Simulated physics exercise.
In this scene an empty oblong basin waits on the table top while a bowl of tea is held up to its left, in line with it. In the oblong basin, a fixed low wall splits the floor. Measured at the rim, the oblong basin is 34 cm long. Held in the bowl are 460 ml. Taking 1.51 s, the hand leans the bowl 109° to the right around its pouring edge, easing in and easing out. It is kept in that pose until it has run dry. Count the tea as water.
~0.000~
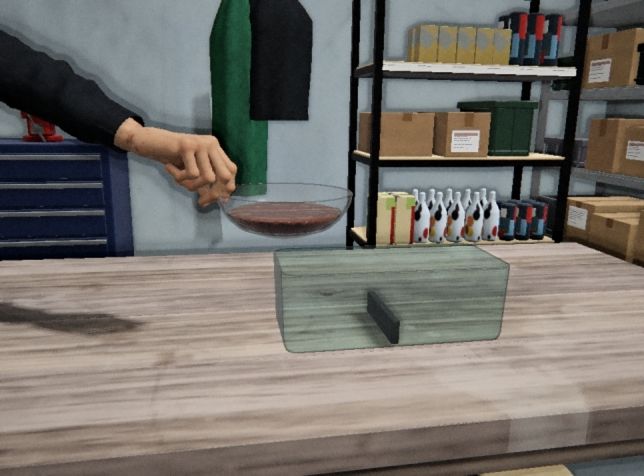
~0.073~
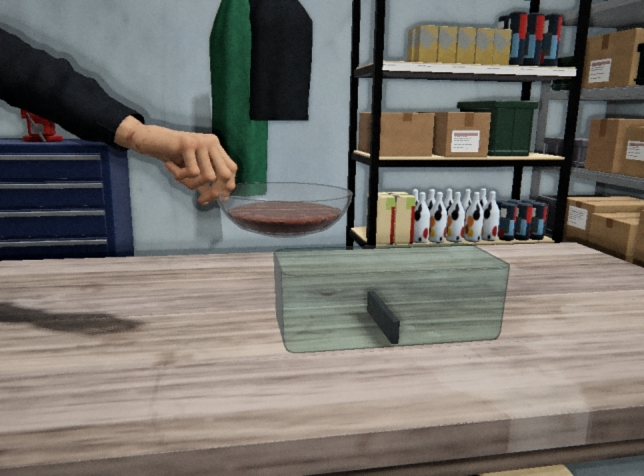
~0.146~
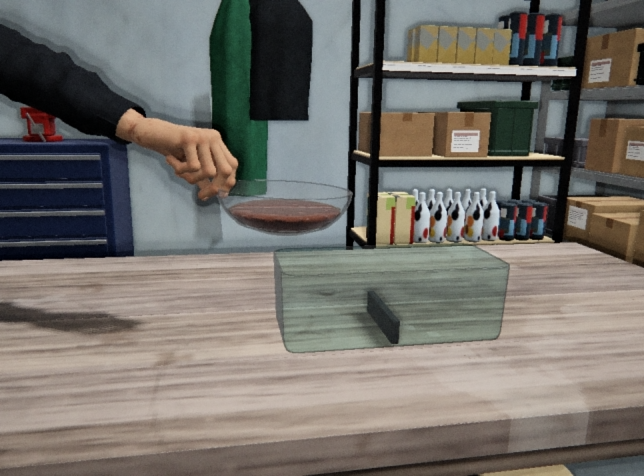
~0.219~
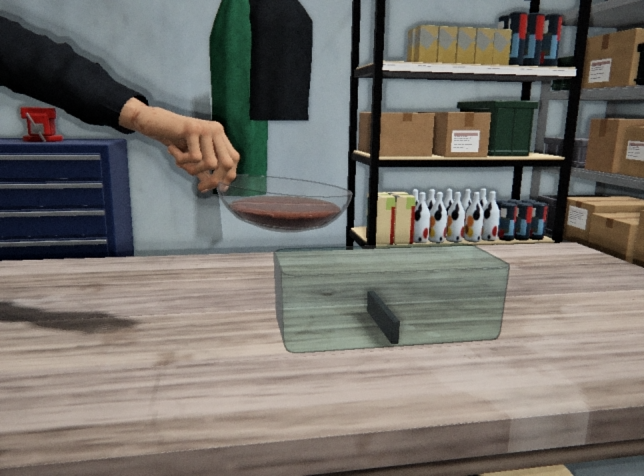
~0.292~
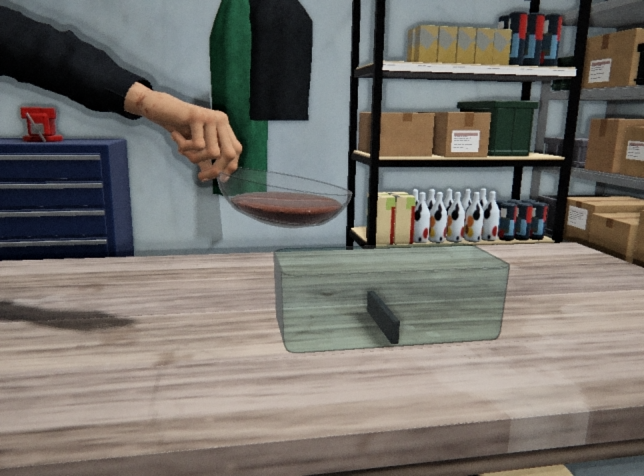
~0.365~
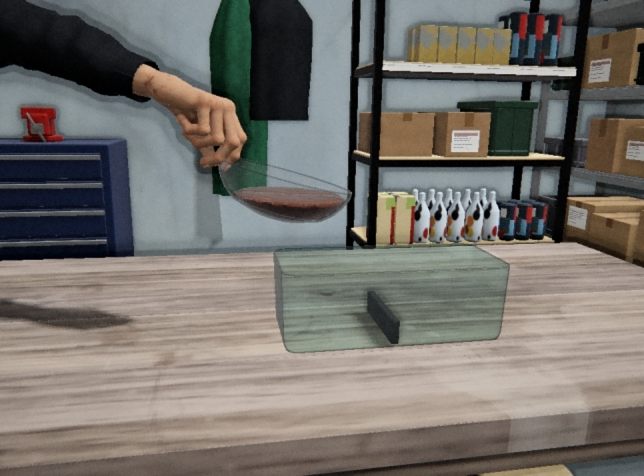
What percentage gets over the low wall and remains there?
90 %.
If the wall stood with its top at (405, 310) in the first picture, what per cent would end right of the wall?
Then roughly 40 per cent would end up there.
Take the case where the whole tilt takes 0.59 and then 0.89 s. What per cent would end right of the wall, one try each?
In turn about 65 and 85 per cent.
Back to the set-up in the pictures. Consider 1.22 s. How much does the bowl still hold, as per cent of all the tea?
I'd say some 0 per cent remains.
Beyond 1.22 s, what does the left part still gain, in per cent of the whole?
Roughly 0 percent.
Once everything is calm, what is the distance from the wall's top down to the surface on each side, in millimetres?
It's around 34 mm on the left side and around 18 mm on the right side.
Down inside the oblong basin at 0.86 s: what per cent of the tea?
About 30%.
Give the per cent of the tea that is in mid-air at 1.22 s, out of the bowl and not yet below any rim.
Estimate: Around 2 per cent.
By 0.86 s the tilt is 66° and 32 per cent is still to pour, 6 is left of the wall and 24 right of it.
By 1.22 s the tilt is 99° and 0 per cent is still to pour, 9 is left of the wall and 89 right of it.
By 1.60 s the tilt is 109° and 0 per cent is still to pour, 9 is left of the wall and 90 right of it.
By 2.01 s the tilt is 109° and 0 per cent is still to pour, 9 is left of the wall and 90 right of it.
At rest 9 per cent lies left of the wall, 90 right of it and 1 outside.
